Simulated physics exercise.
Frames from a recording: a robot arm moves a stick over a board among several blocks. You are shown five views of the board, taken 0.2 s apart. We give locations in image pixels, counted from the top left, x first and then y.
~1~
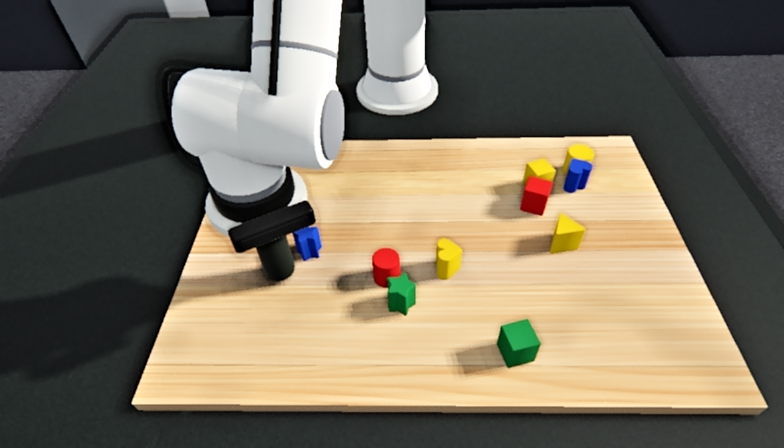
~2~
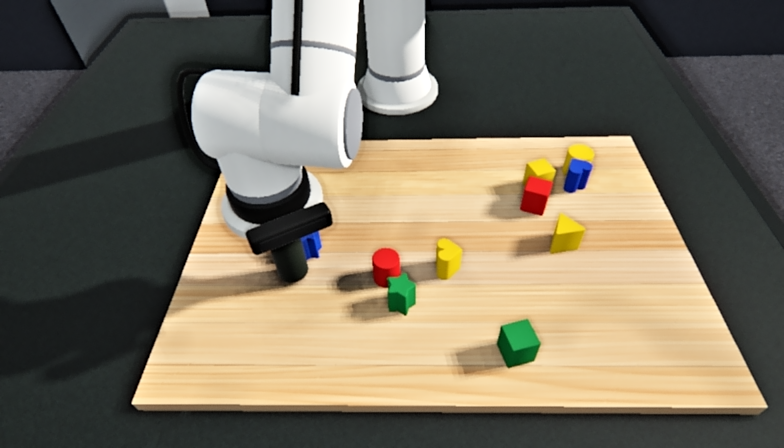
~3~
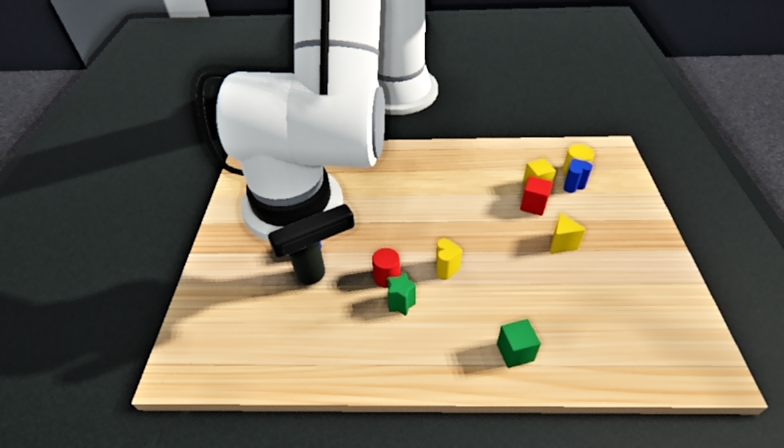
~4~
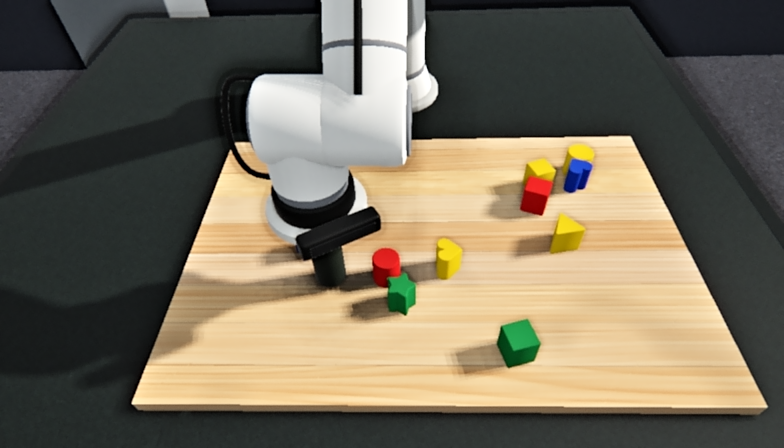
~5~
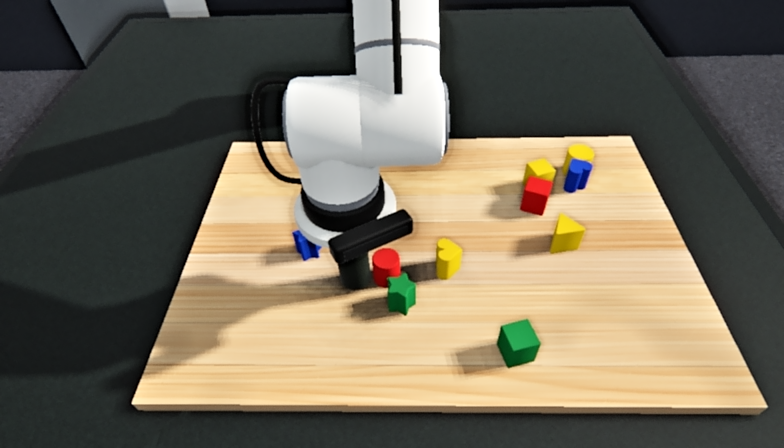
The video shows a white robot arm moving a black stick steadily to the right across a wooden board, passing in front of a blue star-shaped block and nearing a red circle, while the scattered colored blocks stay still.
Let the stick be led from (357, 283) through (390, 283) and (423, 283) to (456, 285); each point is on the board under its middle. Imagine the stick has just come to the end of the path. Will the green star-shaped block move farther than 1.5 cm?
The answer is no.
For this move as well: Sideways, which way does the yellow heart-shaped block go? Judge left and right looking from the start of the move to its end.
It is displaced to the left.
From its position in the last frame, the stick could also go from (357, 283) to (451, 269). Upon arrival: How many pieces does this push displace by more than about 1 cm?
Put simply, two blocks are moved more than 1 cm.
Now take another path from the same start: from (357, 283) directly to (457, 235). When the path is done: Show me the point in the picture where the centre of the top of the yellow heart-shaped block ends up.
About (475, 256).
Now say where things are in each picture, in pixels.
In the first picture, lower end of the stick at (281, 270), tops of blocks, blue star-shaped block at (305, 232), red circle at (386, 257), green star-shaped block at (400, 284), yellow heart-shaped block at (447, 249).
In the second picture, stick at (294, 272), blocks as before.
In the third picture, stick at (311, 274), blocks as before.
In the fourth picture, stick at (331, 276), blocks as before.
In the fifth picture, stick at (356, 279), blue star-shaped block partly hidden, red circle at (386, 257), green star-shaped block at (400, 284), yellow heart-shaped block at (447, 249).
What follows on the original path. One third of the way, stick at (389, 278); red circle at (415, 252).
Two thirds of the way, stick at (423, 278); red circle at (443, 246); green star-shaped block at (404, 285), turned 25° clockwise; yellow heart-shaped block at (465, 243).
At the end, stick at (457, 281); blue star-shaped block not moved; red circle at (454, 242); green star-shaped block at (404, 285), turned 25° clockwise; yellow heart-shaped block at (477, 238).
